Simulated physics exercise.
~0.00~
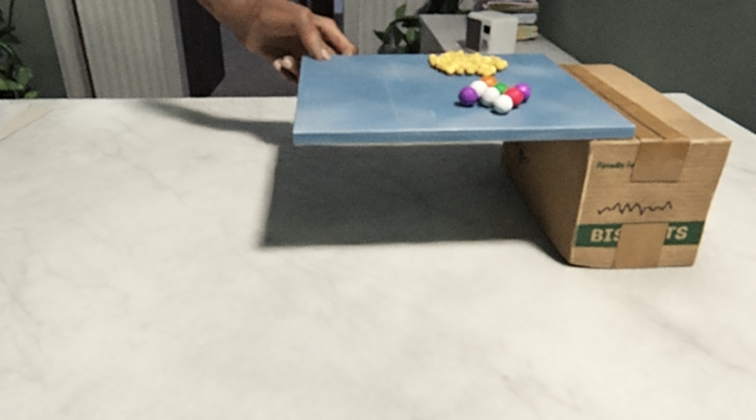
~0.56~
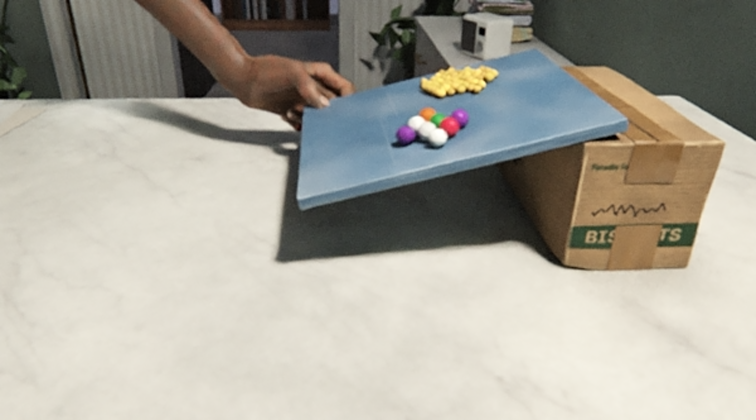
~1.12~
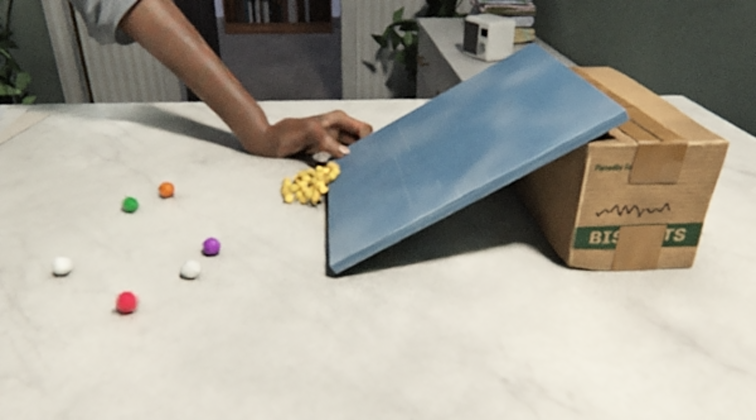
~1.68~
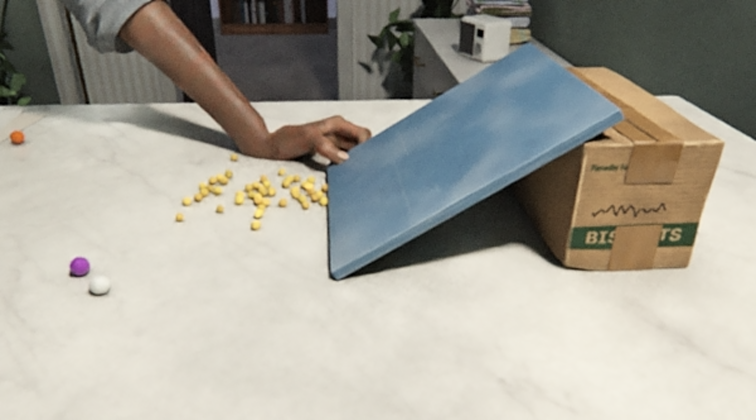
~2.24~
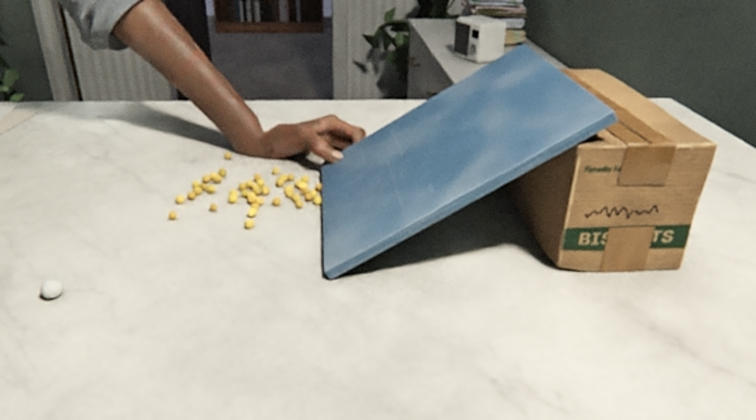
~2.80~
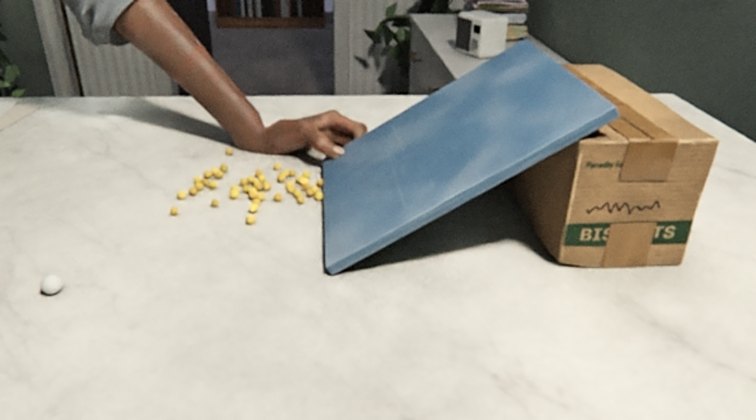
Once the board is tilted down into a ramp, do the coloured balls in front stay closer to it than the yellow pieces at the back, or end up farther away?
The coloured balls end up farther away, with most rolling out of sight to the left and a white one stopping well beyond the yellow pieces. The yellow pieces settle close to the foot of the board.
